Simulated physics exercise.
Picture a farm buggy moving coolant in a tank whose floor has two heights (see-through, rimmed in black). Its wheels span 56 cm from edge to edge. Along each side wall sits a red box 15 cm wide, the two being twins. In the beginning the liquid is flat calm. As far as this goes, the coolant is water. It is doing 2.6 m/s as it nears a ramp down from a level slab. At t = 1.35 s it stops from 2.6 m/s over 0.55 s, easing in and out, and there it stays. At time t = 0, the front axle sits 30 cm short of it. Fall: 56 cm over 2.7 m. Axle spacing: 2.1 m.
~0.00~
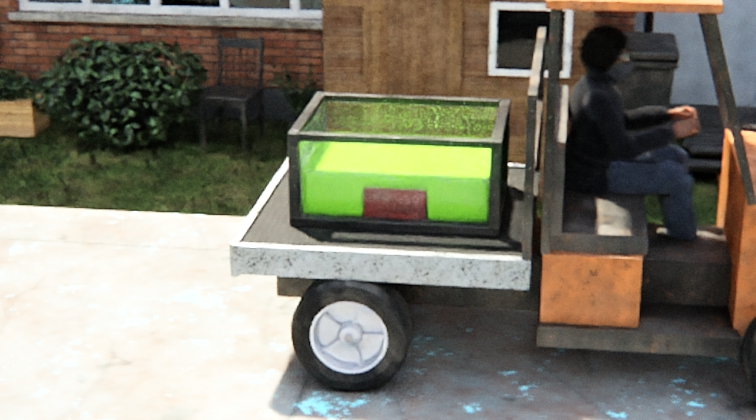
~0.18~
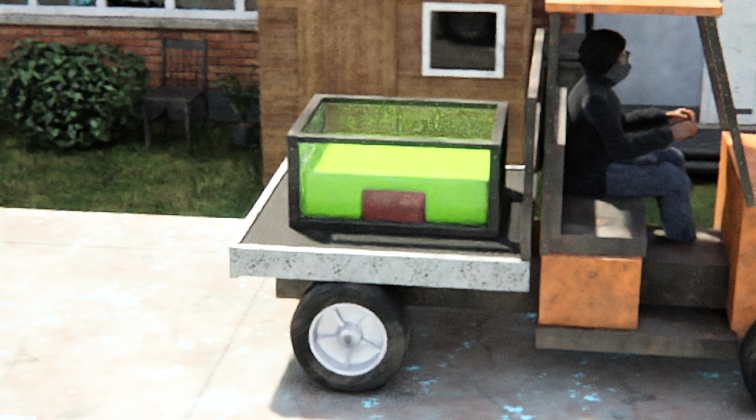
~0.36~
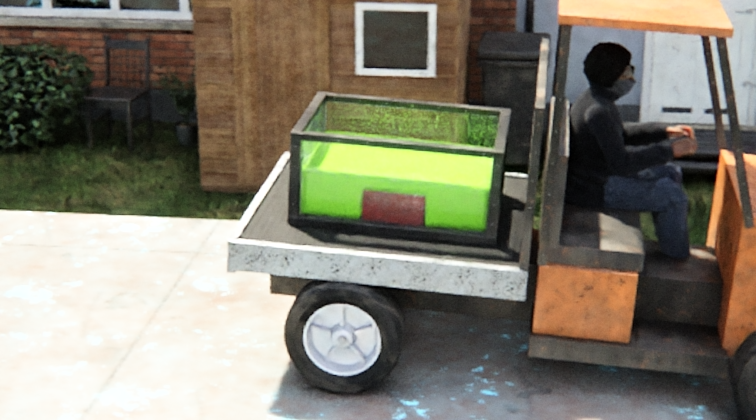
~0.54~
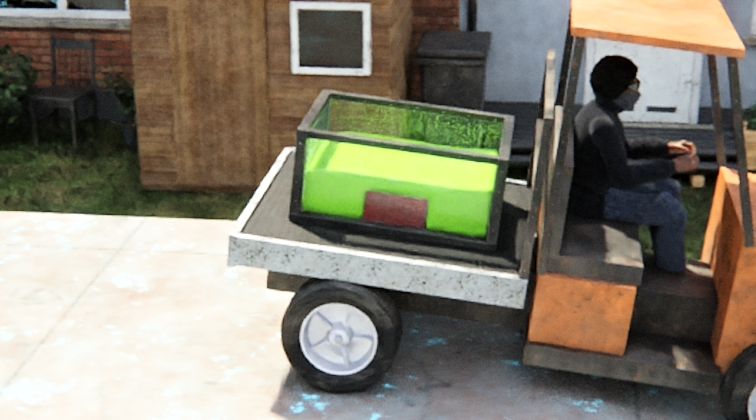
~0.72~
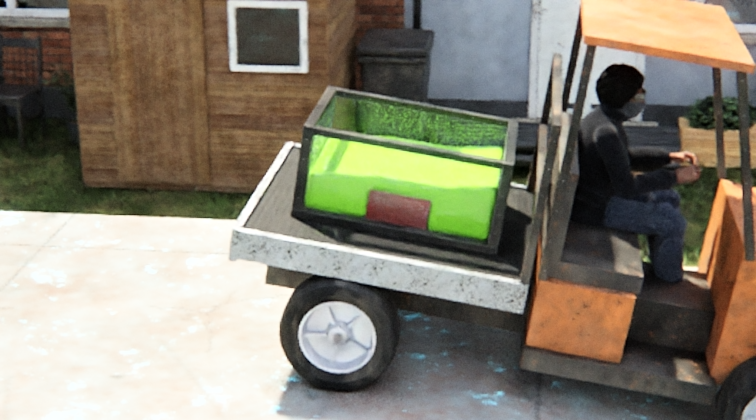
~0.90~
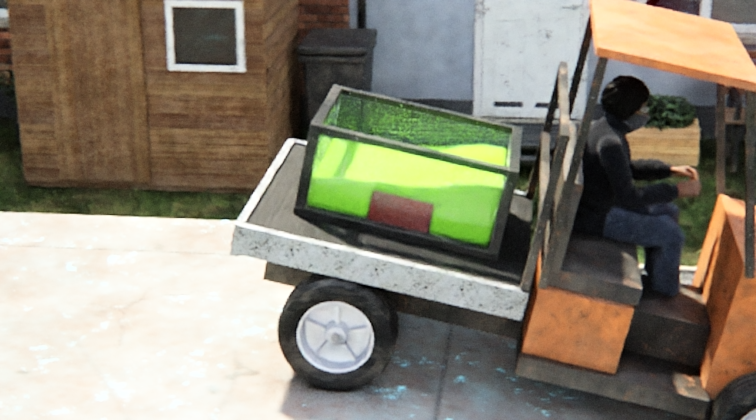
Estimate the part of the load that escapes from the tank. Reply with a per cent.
Roughly 12 per cent escapes.
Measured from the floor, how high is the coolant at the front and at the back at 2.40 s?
About 24 cm in front and 18 cm behind.
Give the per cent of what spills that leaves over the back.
It comes to about 0 per cent of the spill.
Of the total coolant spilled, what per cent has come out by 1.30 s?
Some 0 percent has come out by that time.
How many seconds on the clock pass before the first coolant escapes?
Near 2.0 s.
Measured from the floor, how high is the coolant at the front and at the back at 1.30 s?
I'd say some 36 centimetres in front and some 10 centimetres behind.
Then, 1.30 s in, it stands 10 cm high behind and 37 cm in front; all of it is still inside.
Then, 1.80 s in, it stands 1 cm high behind and 48 cm in front; all of it is still inside.
Then, 2.40 s in, it stands 18 cm high behind and 23 cm in front; 11 per cent has gone over the front.
Then, 4.89 s in, 12 per cent has gone over the front, 14 of 121 litres.
